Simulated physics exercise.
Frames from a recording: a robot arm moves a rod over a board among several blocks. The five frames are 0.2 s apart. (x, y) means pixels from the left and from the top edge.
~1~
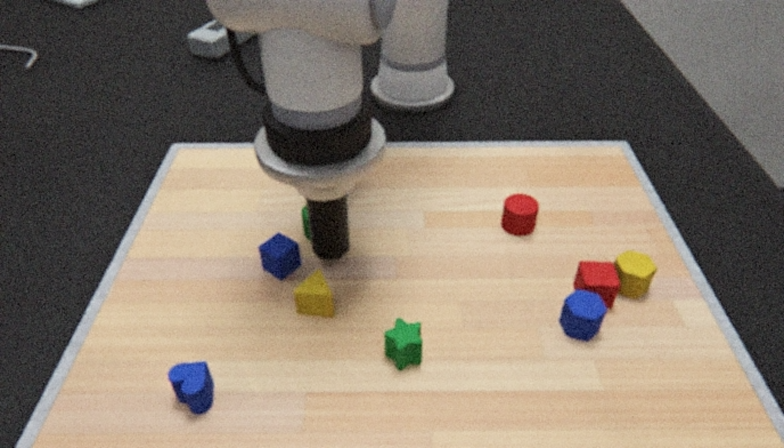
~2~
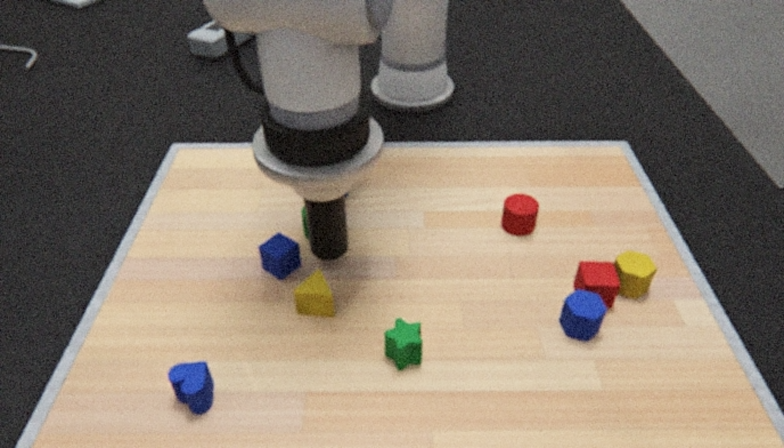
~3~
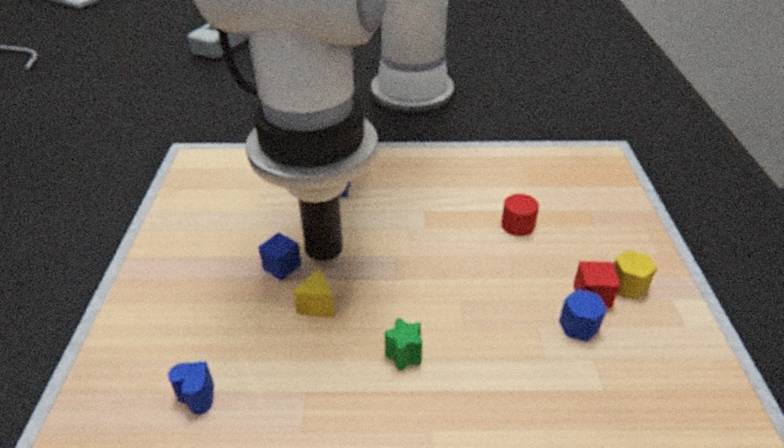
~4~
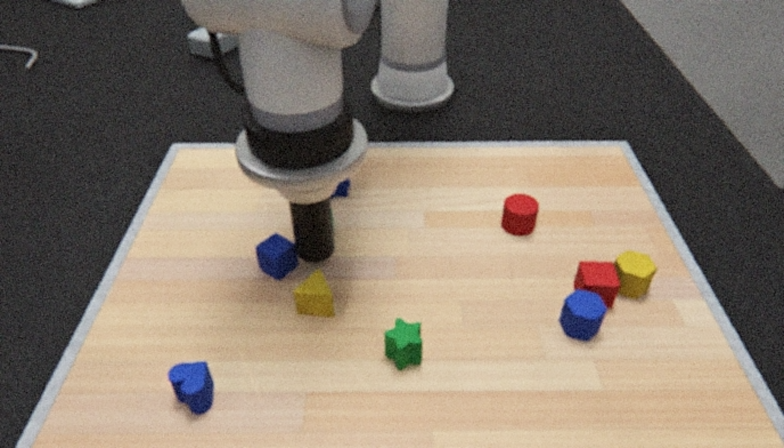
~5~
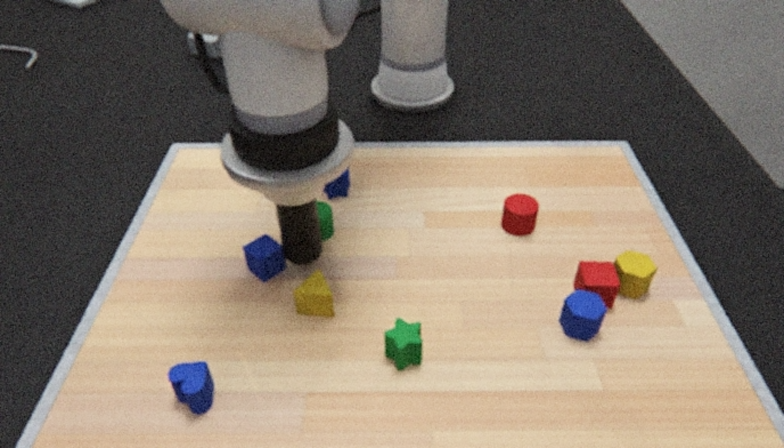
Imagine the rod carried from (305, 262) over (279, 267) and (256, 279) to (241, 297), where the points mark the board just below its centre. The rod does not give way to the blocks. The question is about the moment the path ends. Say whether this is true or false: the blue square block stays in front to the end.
That claim is false.
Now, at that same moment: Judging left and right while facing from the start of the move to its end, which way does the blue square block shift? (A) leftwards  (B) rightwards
B (rightwards)
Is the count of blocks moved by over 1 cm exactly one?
Yes, that is how it ends up.
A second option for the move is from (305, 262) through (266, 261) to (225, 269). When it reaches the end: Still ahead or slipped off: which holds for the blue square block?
My answer is that the blue square block is still ahead.
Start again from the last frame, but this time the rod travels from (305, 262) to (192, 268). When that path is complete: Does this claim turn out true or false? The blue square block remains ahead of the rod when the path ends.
This is true.
On the path given first. Halfway along, rod (263, 262); blue square block (226, 251), turned 45° clockwise.
At the end, rod (238, 287); blue square block (214, 255), turned 70° clockwise; green circle still.
